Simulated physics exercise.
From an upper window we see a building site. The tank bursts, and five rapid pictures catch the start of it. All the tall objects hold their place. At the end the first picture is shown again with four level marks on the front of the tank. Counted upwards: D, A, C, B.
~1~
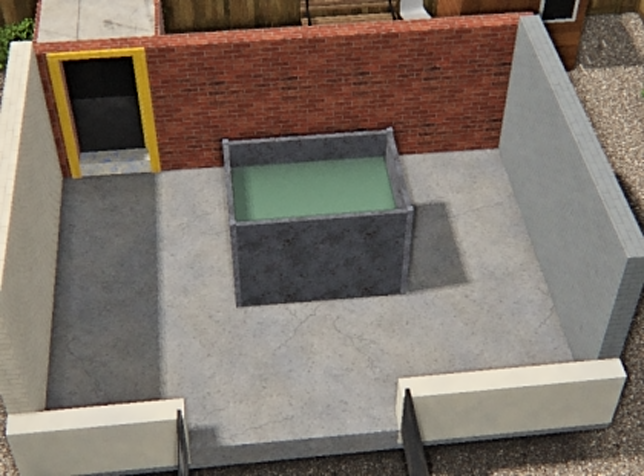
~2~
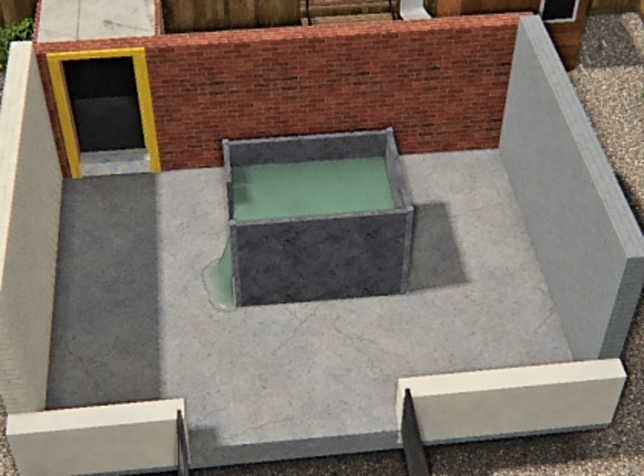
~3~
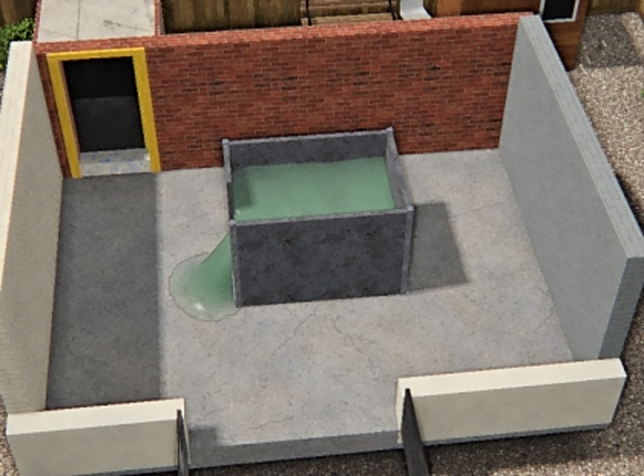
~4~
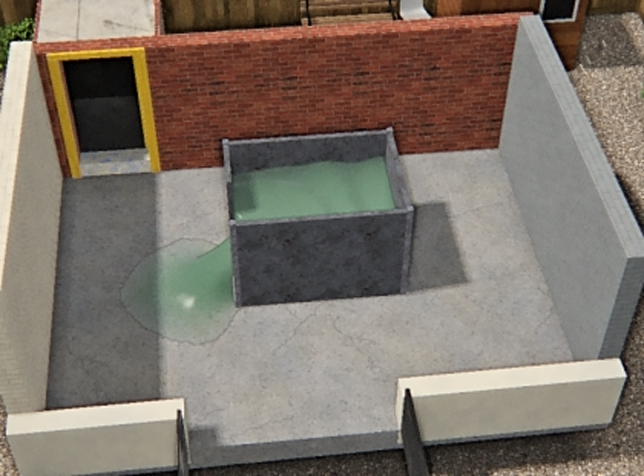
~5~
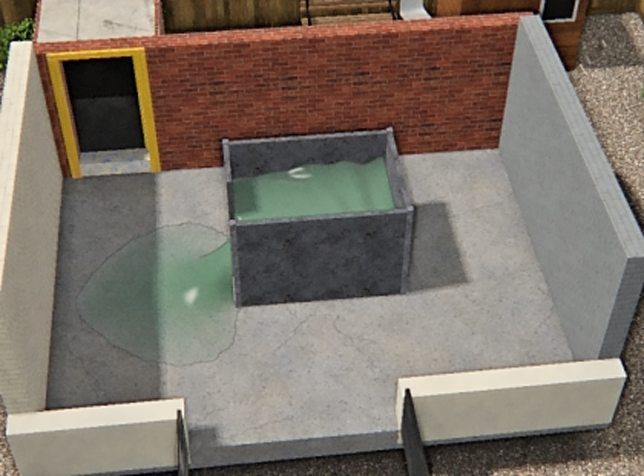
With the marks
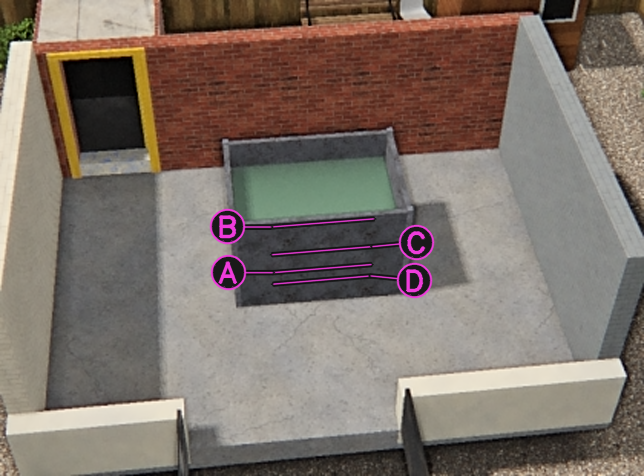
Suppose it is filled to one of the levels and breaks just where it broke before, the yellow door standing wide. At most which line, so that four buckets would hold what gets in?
Use level C.
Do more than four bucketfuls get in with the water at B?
Yes, it does.
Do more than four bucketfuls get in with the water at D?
No, that is safe.
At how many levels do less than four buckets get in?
Three.
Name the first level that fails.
Level B.
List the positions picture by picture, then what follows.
In the first picture, water in the tank at rest, its middle at (315, 197); foot of the yellow doorway at (117, 174); open gate at (292, 386).
In the second picture, front seen at (209, 271), 1 % of the ground wet.
In the third picture, front seen at (179, 273), 3 % of the ground wet.
In the fourth picture, front seen at (127, 300), 7 % of the ground wet.
In the fifth picture, front seen at (85, 311), 13 % of the ground wet.
On the marked copy, A at (322, 268); B at (322, 222); C at (322, 250); D at (322, 280); from the bottom up D, A, C, B.
If A is chosen, nothing gets over.
If B is chosen, about 11 bucketfuls get in.
If C is chosen, a bucket or two gets in.
If D is chosen, nothing gets over.
